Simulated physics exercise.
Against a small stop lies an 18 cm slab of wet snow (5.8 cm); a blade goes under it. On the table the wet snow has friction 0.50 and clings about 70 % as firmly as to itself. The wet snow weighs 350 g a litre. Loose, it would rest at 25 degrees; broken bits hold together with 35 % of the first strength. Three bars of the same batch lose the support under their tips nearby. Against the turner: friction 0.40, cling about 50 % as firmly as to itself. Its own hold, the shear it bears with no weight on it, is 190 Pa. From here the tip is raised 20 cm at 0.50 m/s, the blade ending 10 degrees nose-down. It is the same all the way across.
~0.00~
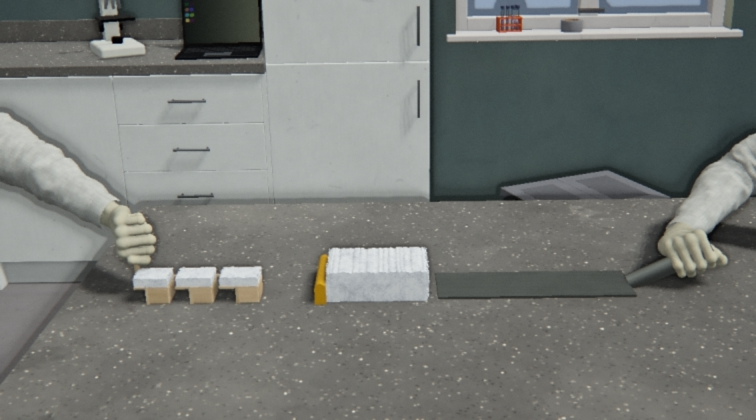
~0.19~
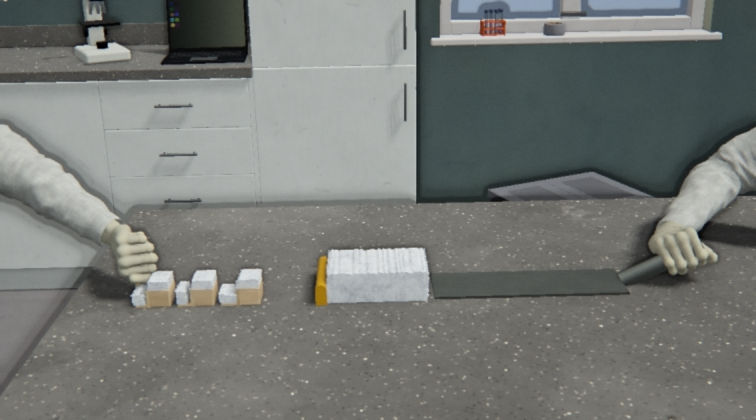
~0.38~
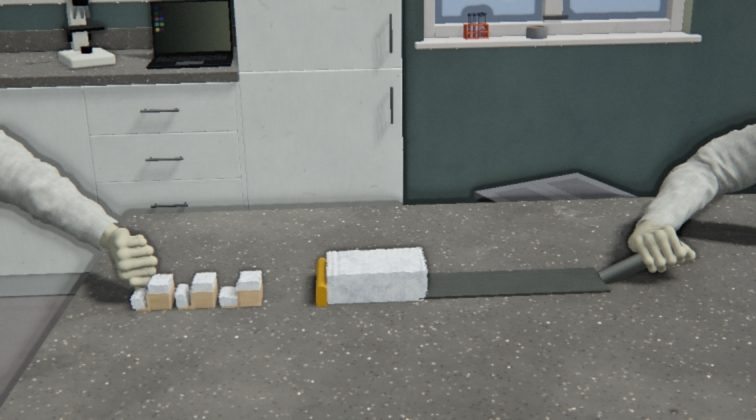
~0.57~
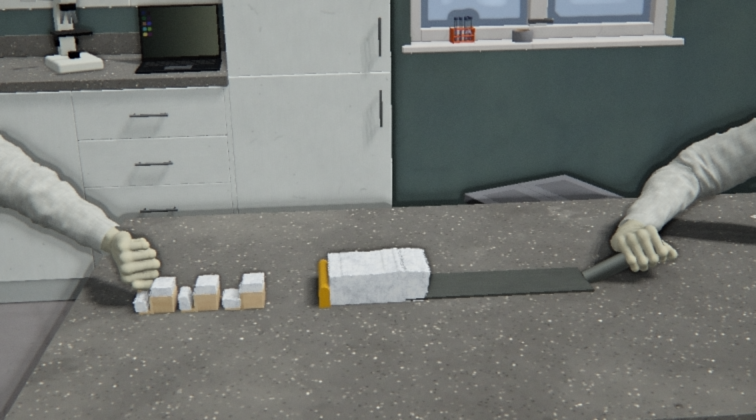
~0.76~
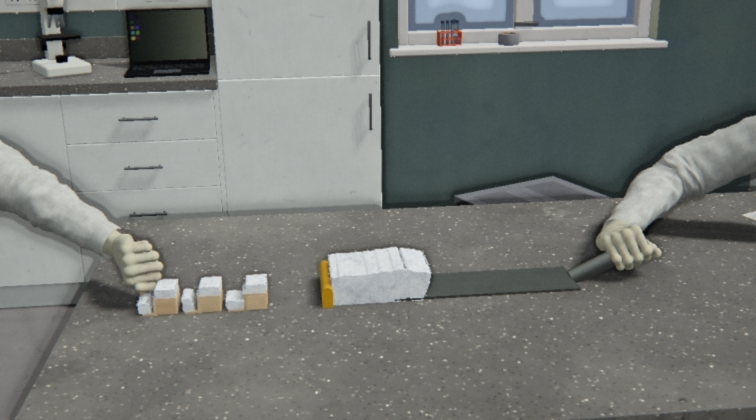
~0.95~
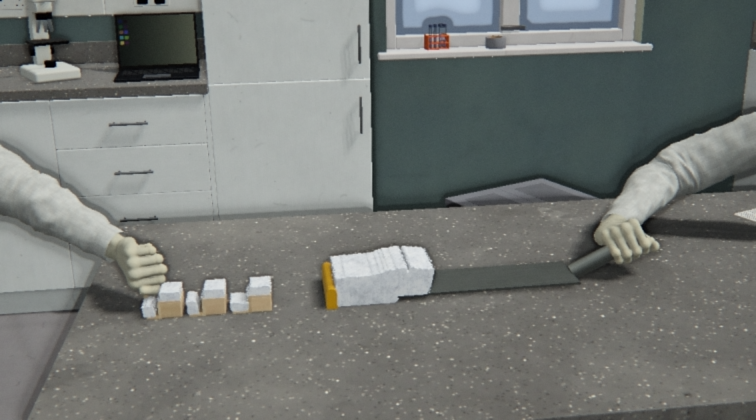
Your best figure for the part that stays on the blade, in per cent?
Expect roughly 26 %.
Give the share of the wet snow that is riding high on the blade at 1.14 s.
About 12 %.
After 1.14 s, the tip is 9.9 cm up.
After 1.36 s, the tip is 20 cm up and 26 % is riding high on the blade.
After 1.58 s, the tip is 20 cm up and 26 % is riding high on the blade.
After 1.81 s, the tip is 20 cm up and 26 % is riding high on the blade.
After 1.91 s, at the end, the tip is 20 cm up and 26 % is riding high on the blade.
